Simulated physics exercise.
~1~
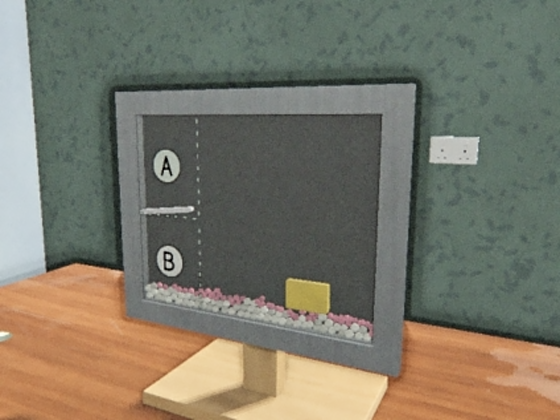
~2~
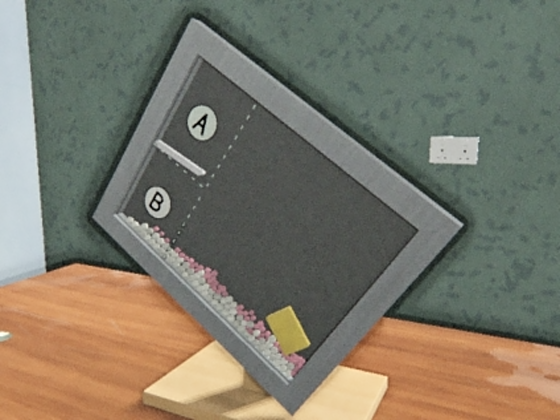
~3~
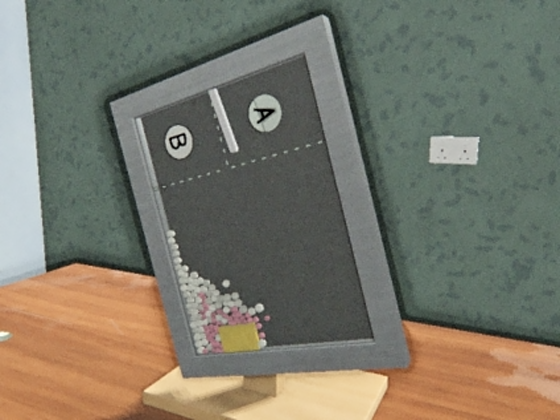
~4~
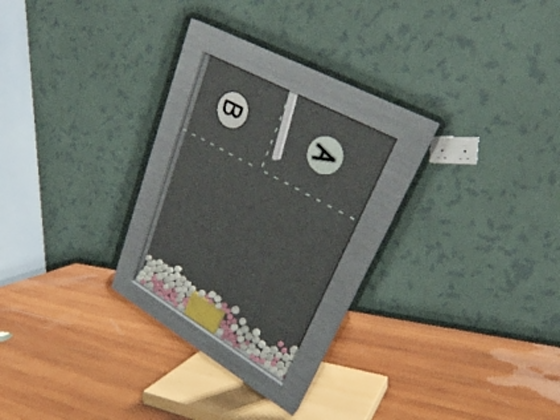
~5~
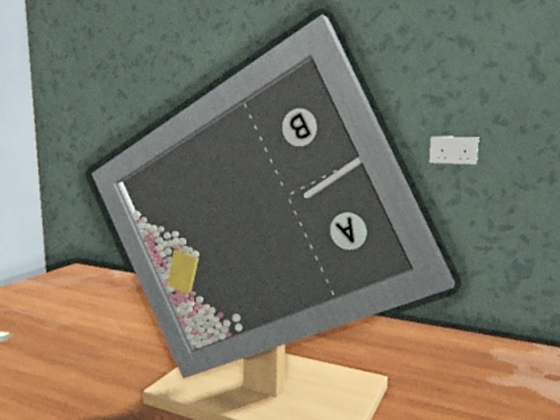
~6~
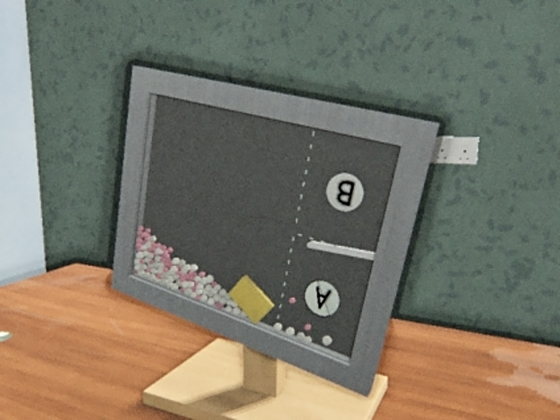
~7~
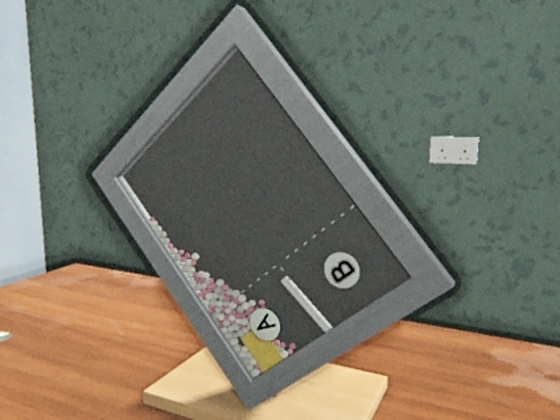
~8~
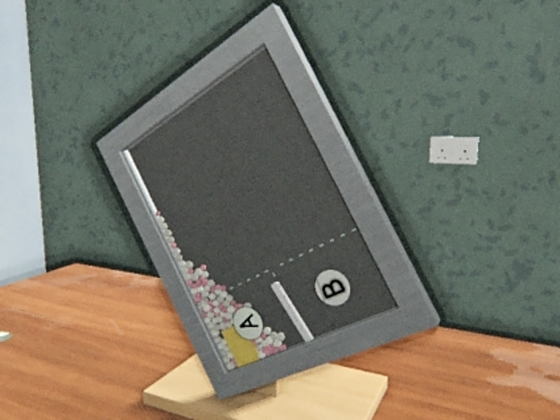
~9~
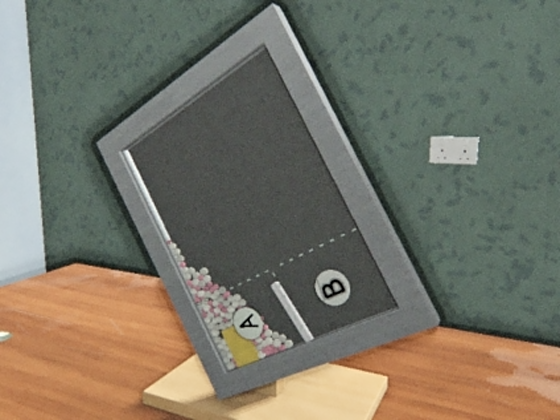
Grey-framed case turning clockwise on a wooden stand, tumbling white and pink beads and a yellow block into pocket A, B staying empty.
